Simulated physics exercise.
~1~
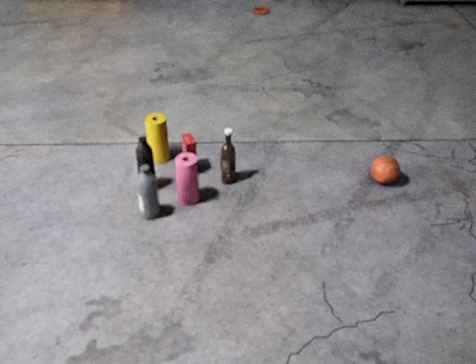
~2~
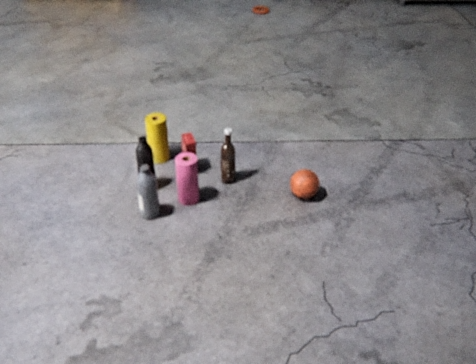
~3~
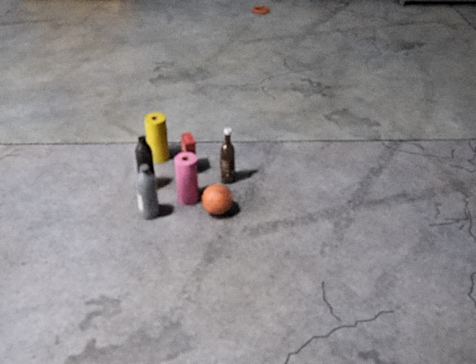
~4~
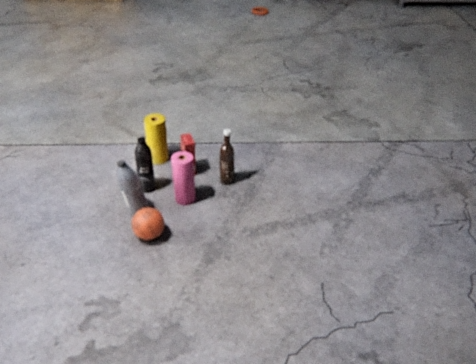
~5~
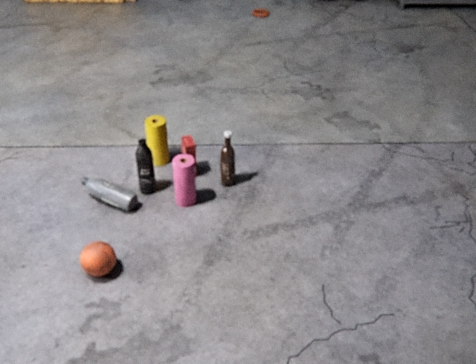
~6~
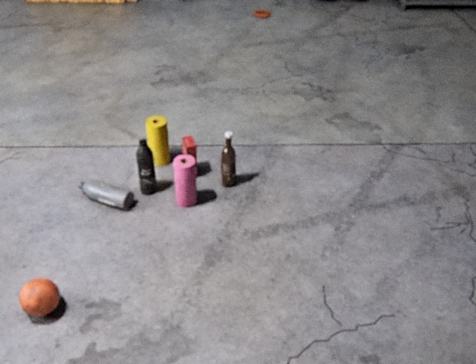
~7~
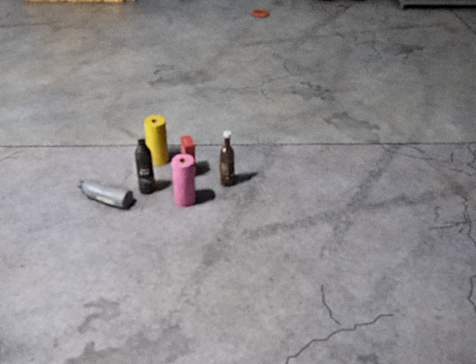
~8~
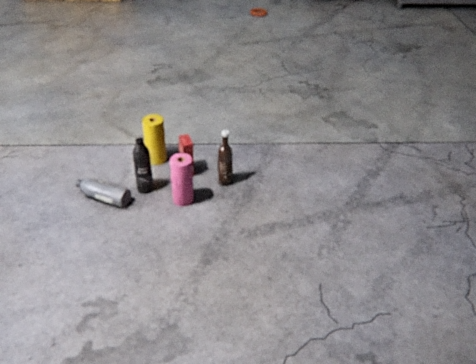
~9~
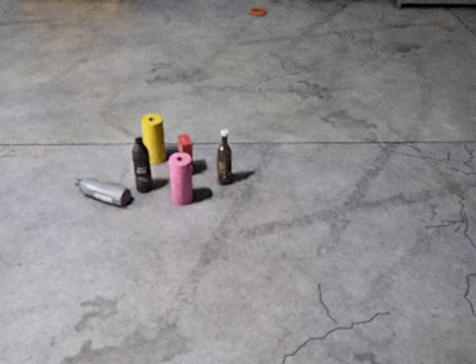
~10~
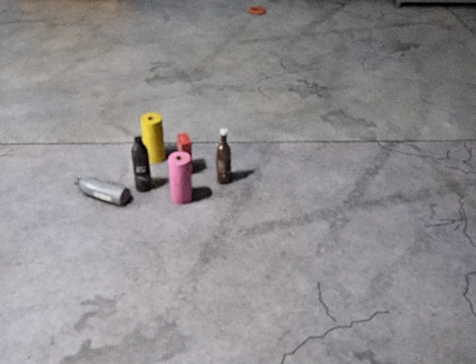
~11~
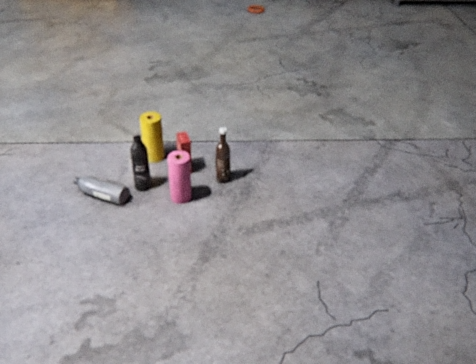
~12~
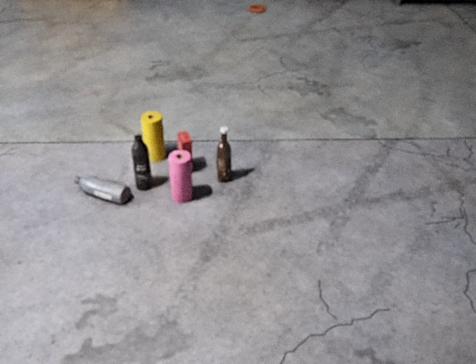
In the video, an orange ball rolls leftward across a concrete floor past a group of bottles, rolls and a red carton, knocking over the grey bottle before leaving view at the lower left. The grey bottle ends lying on its side while the other objects remain standing.
